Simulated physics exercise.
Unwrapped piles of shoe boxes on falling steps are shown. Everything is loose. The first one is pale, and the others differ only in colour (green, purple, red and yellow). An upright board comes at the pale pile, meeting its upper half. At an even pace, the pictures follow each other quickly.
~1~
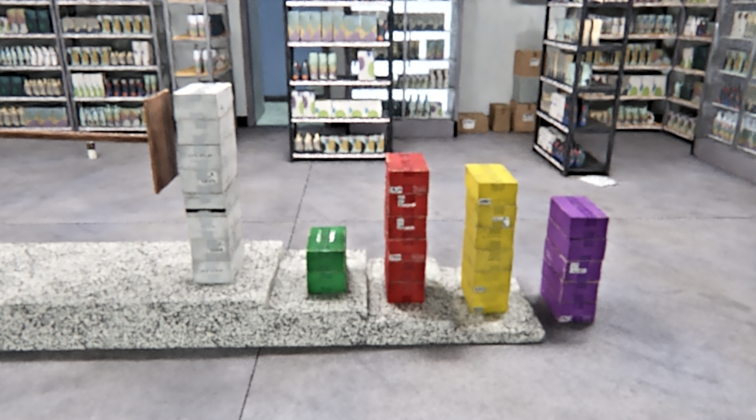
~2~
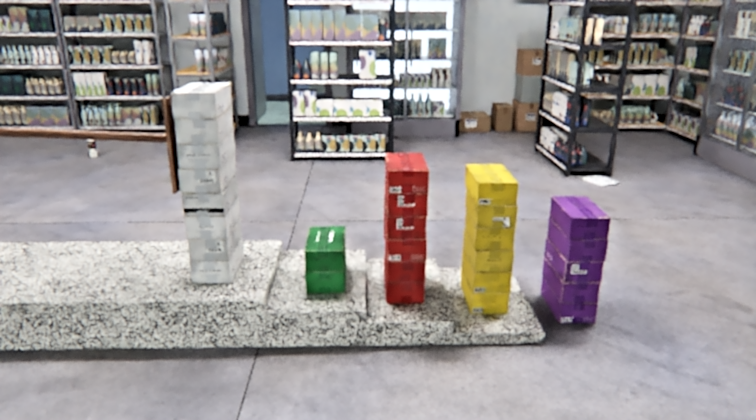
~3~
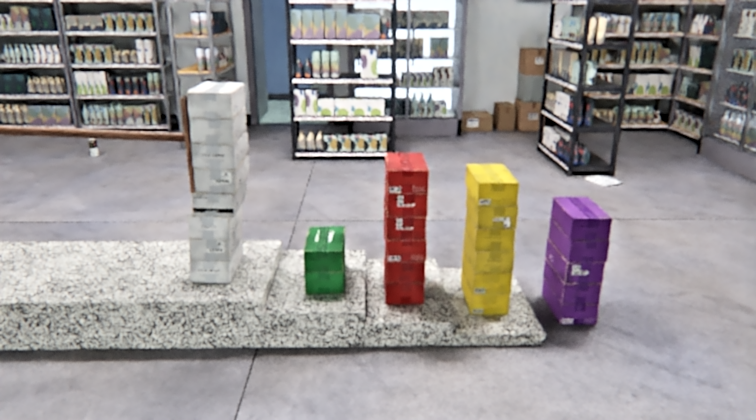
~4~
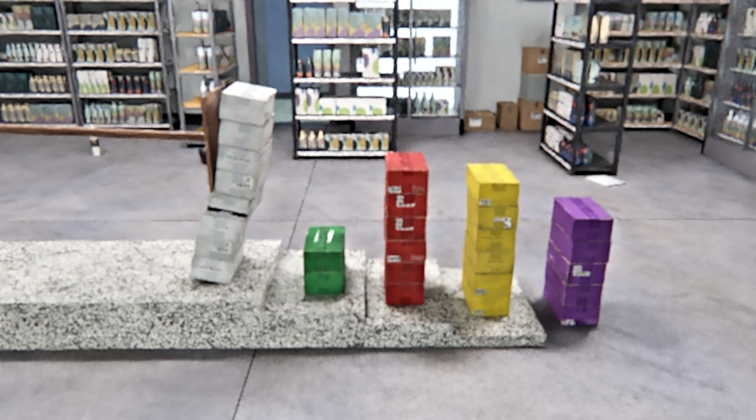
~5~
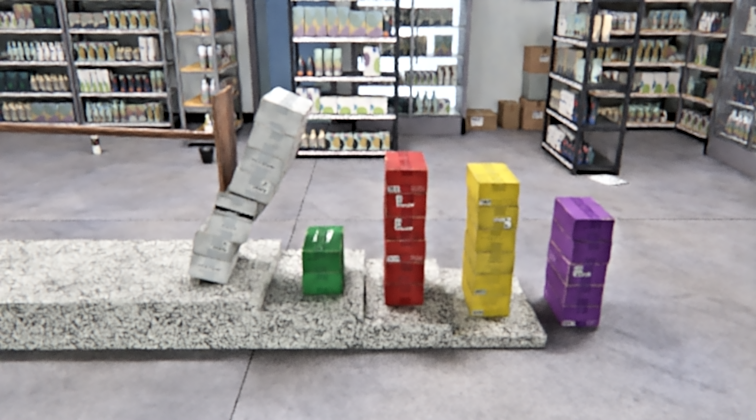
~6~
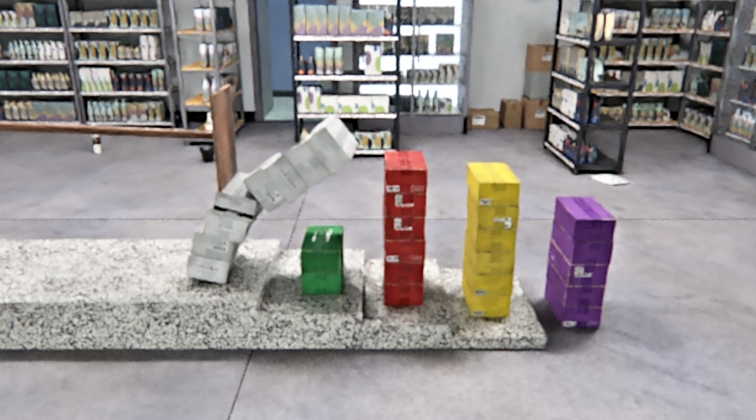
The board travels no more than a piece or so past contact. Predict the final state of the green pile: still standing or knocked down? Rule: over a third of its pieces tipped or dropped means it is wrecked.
Still standing.
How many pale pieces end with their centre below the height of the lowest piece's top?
The answer is 2.
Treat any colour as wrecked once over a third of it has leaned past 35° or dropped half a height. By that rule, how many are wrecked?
Total: 0.
Soon, 4 of the pale pile down; none of the 2 green boxes down (0 of 19 in all colours); top green box unmoved.
A while on, 4 of the pale pile down; none of the 2 green boxes down (0 of 19 in all colours); top green box unmoved; top red box displaced half its height.
Finally, 4 of the pale pile down; none of the 2 green boxes down (0 of 19 in all colours); top green box unmoved; top red box displaced a little. Seen by the last camera, middles, top green box near (323, 248), top red box near (413, 172).
